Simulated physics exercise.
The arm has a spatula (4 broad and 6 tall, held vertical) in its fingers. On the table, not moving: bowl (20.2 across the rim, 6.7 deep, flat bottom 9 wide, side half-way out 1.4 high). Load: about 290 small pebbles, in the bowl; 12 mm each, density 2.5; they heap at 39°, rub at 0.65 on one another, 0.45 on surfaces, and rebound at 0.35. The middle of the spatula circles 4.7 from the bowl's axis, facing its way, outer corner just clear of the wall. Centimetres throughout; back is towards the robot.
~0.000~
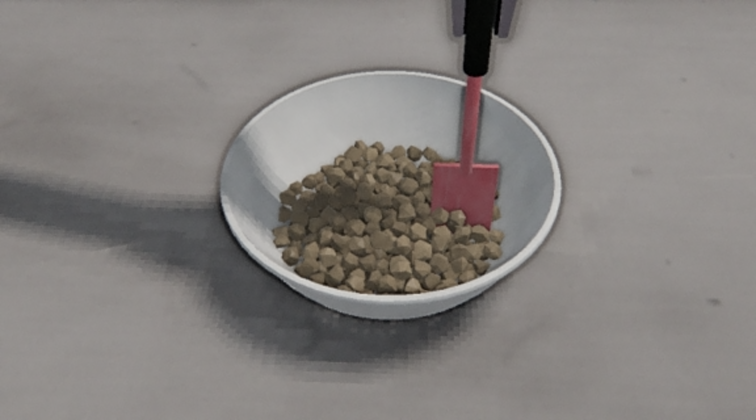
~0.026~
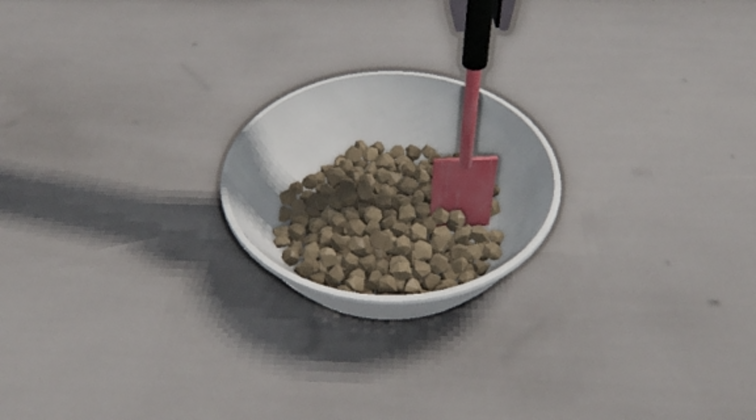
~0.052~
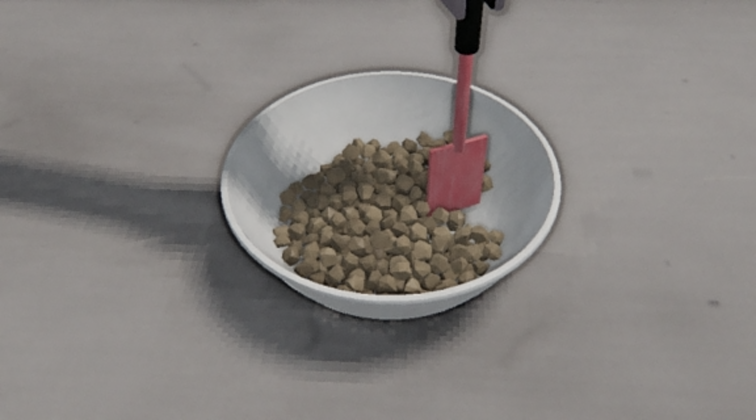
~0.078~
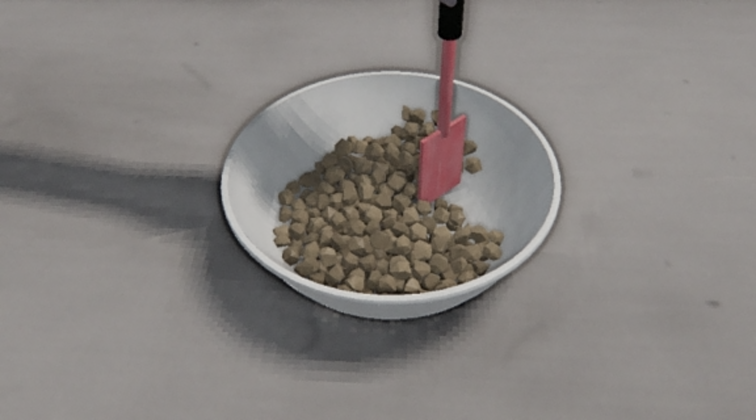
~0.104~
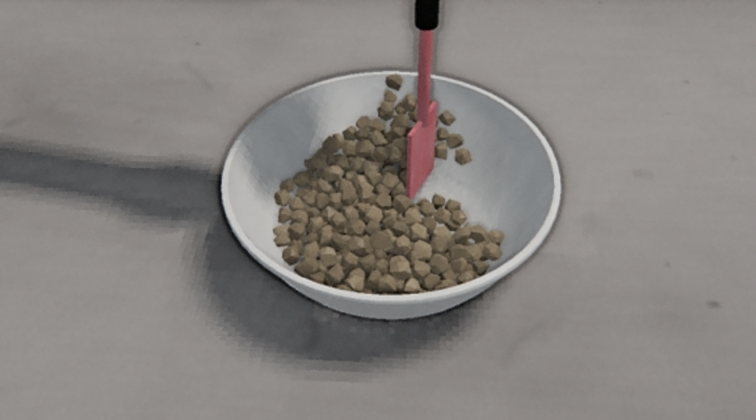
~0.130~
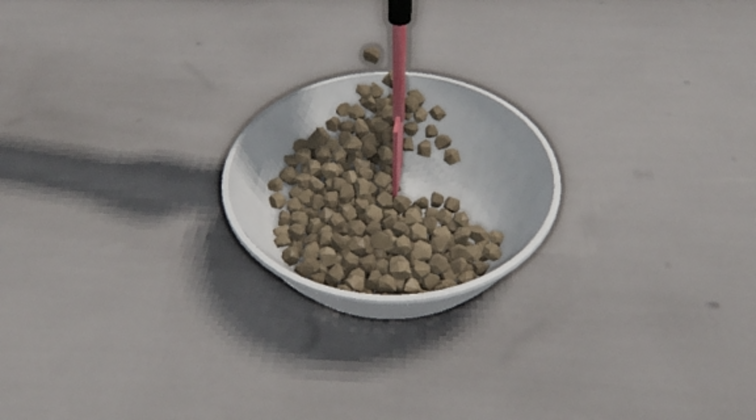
A robot arm swept a red spatula through a white bowl of small brown pebbles, curving toward the back and left, pushing some up the far side until one popped above the rim.
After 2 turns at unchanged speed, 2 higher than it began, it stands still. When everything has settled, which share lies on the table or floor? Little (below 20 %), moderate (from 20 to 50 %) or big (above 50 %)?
Share on the table or floor: Little (below 20 %).
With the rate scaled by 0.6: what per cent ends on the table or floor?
Some 5 per cent.
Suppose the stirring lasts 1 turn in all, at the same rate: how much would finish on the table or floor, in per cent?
In that case some 10 per cent.
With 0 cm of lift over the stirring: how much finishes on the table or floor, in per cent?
About 25 per cent.
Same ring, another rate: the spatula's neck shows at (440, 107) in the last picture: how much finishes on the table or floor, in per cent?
Some 0 per cent.
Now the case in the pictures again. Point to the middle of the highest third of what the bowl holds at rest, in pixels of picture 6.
Near (376, 197).
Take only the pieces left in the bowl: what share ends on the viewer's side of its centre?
About 50 per cent.
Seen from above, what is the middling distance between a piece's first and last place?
Some 9 cm.
After 0.44 s, 334° round, highest piece 9 above the table; 267 in the bowl, 18 on the table or floor, 9 in flight or on the tool.
After 0.75 s, 221° round, highest piece 7 above the table; 260 in the bowl, 34 on the table or floor.
After 1.11 s, 0° round, highest piece 5 above the table; 260 in the bowl, 34 on the table or floor.
After 1.81 s, 0° round, highest piece 5 above the table; 260 in the bowl, 34 on the table or floor.
In the end, 260 in the bowl, 34 on the table or floor. That is 12 % on the table or floor.
